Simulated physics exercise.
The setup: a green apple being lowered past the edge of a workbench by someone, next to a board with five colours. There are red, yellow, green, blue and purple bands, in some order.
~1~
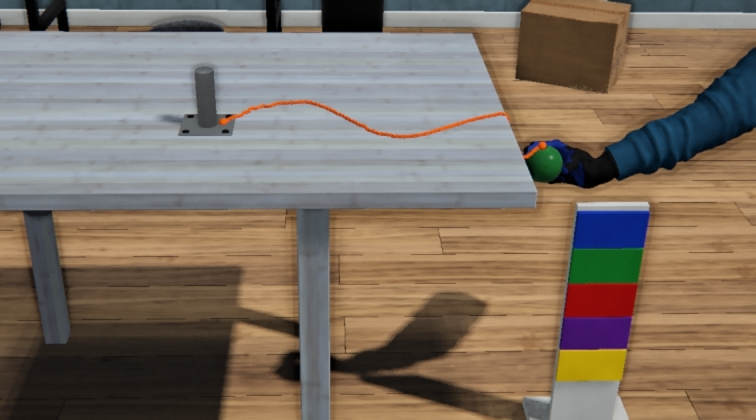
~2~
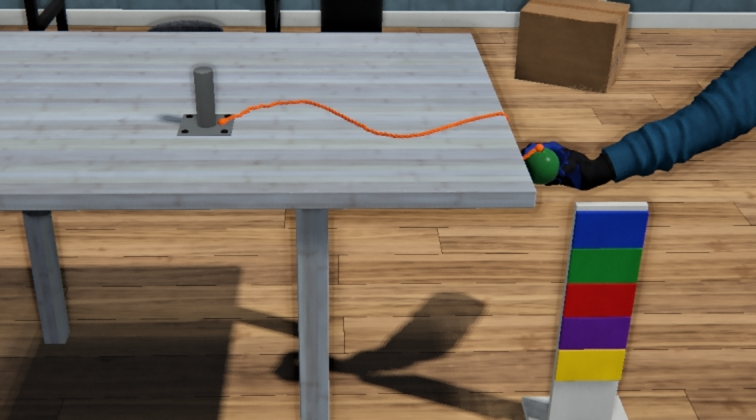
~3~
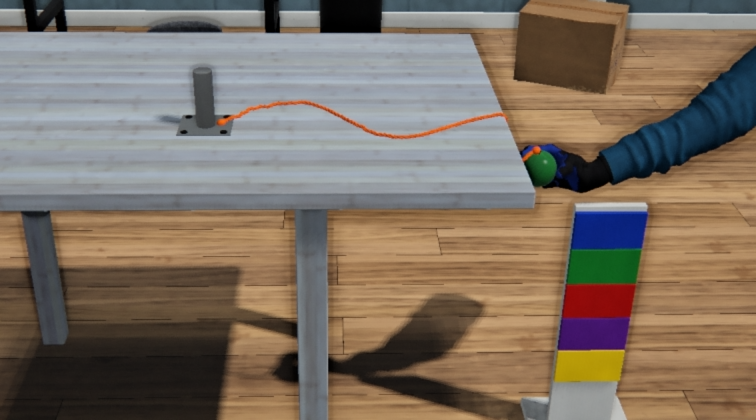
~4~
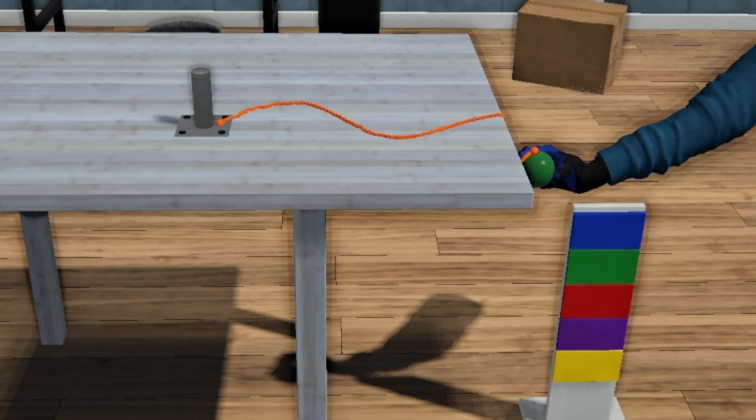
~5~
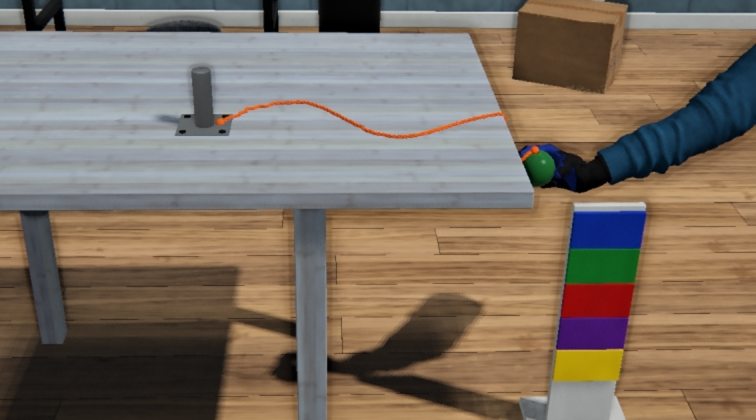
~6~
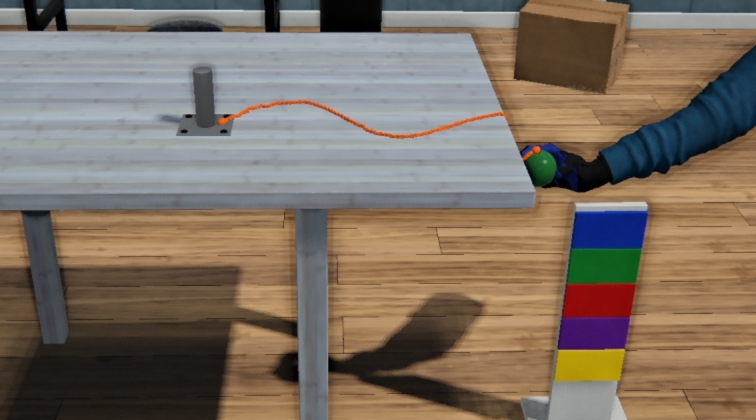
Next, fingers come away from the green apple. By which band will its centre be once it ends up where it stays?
By the green band.
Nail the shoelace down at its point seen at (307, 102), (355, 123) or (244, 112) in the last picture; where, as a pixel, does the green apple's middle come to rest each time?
(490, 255), (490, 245), (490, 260).
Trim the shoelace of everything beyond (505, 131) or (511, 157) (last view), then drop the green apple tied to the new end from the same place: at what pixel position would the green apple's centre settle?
The first cut gives (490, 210) and the second gives (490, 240).
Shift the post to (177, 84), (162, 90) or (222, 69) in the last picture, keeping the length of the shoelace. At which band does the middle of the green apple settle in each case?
Taking each post in turn, it's blue, then blue, then green.
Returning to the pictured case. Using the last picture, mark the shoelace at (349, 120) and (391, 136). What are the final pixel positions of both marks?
(399, 116) and (455, 114).
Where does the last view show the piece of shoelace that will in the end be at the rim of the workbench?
It is around (437, 130).
Soon after, apple near (511, 257); level with green.
After that, apple near (456, 272); level with green.
And then, apple near (491, 277); level with green.
In the end, apple near (499, 275); level with green. At green.
